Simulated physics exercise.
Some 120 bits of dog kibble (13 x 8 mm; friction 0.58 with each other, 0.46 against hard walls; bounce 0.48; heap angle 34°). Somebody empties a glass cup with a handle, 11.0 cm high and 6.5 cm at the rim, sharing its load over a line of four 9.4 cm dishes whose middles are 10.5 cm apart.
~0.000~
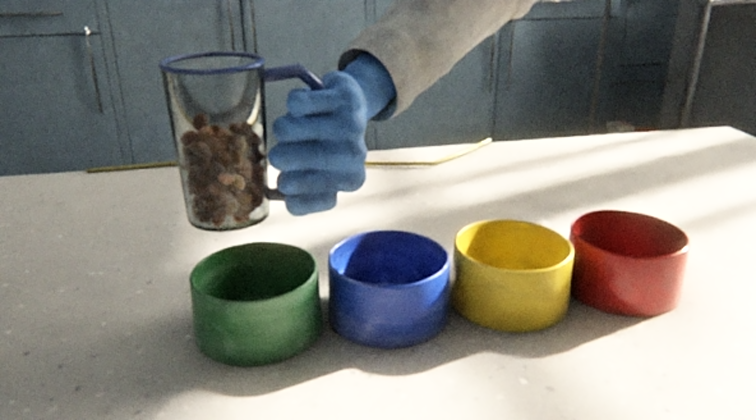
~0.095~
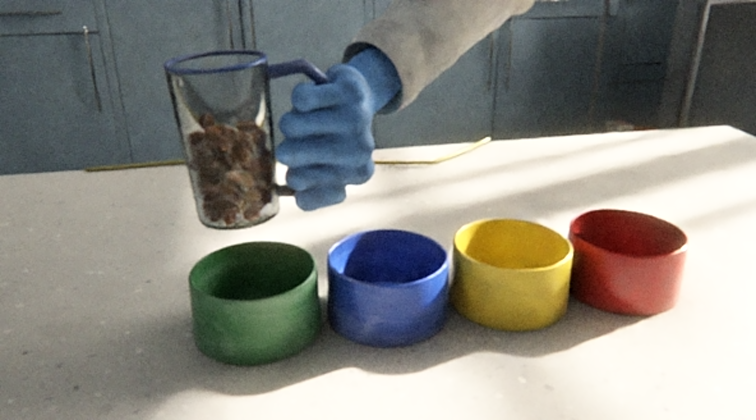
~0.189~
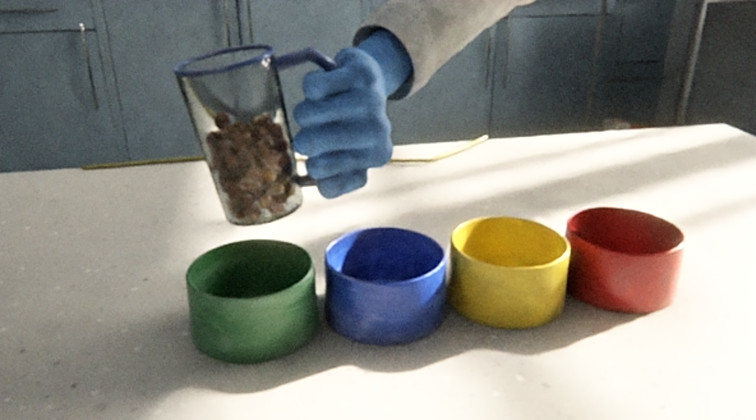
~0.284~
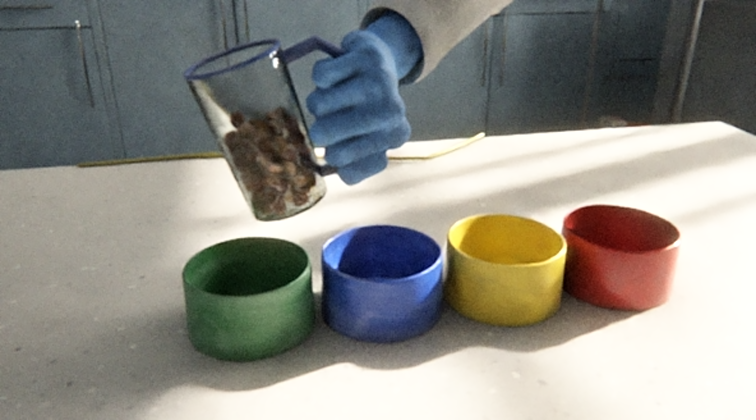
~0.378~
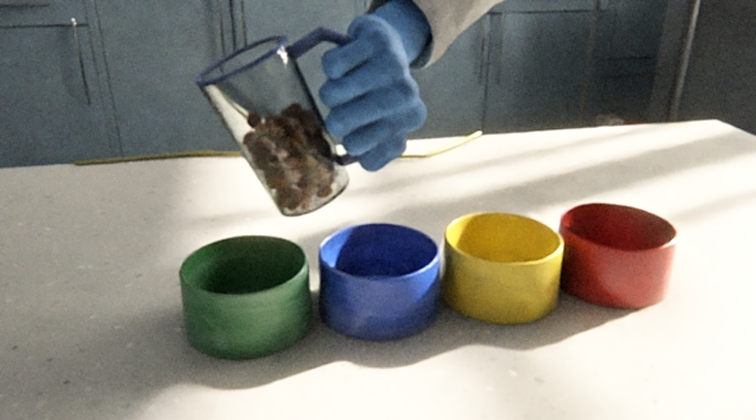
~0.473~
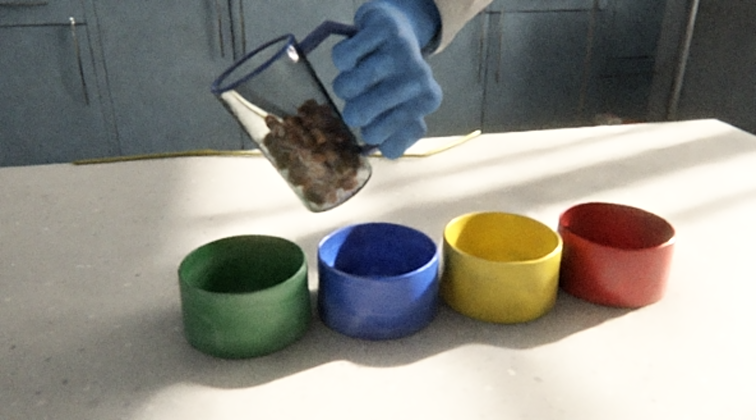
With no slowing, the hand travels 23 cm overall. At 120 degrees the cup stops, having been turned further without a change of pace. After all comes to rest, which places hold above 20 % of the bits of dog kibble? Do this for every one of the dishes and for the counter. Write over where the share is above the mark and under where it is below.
Red: Under; blue: Over; green: Under; yellow: Under; counter: Over.
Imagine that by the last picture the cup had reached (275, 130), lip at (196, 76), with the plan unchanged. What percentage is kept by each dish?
Dish by dish: Red 0 percent, blue 70 percent, green 0 percent, yellow 0 percent.
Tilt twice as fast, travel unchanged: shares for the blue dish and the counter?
The blue dish 80, the counter 10.
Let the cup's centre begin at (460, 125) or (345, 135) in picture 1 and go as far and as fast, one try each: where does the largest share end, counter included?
First try: Red; second try: Yellow.
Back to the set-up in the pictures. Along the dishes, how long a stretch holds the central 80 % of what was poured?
That stretch comes to around 12 cm.
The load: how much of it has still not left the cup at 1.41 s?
Roughly 100 percent.
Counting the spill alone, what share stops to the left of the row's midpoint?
The answer is some 40 per cent.
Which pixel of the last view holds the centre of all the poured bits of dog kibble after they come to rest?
Once everything settles, the centre is around (398, 292).
After 1.04 s, tilt 73 degrees; cup holds 100 %.
After 1.41 s, tilt 101 degrees; cup holds 100 %.
After 1.87 s, tilt 120 degrees; cup holds 55 %, blue 20 %, yellow 5 %.
In the end, at 3.0 s, red 0 %, blue 60 %, green 0 %, yellow 5 %, counter 30 %.
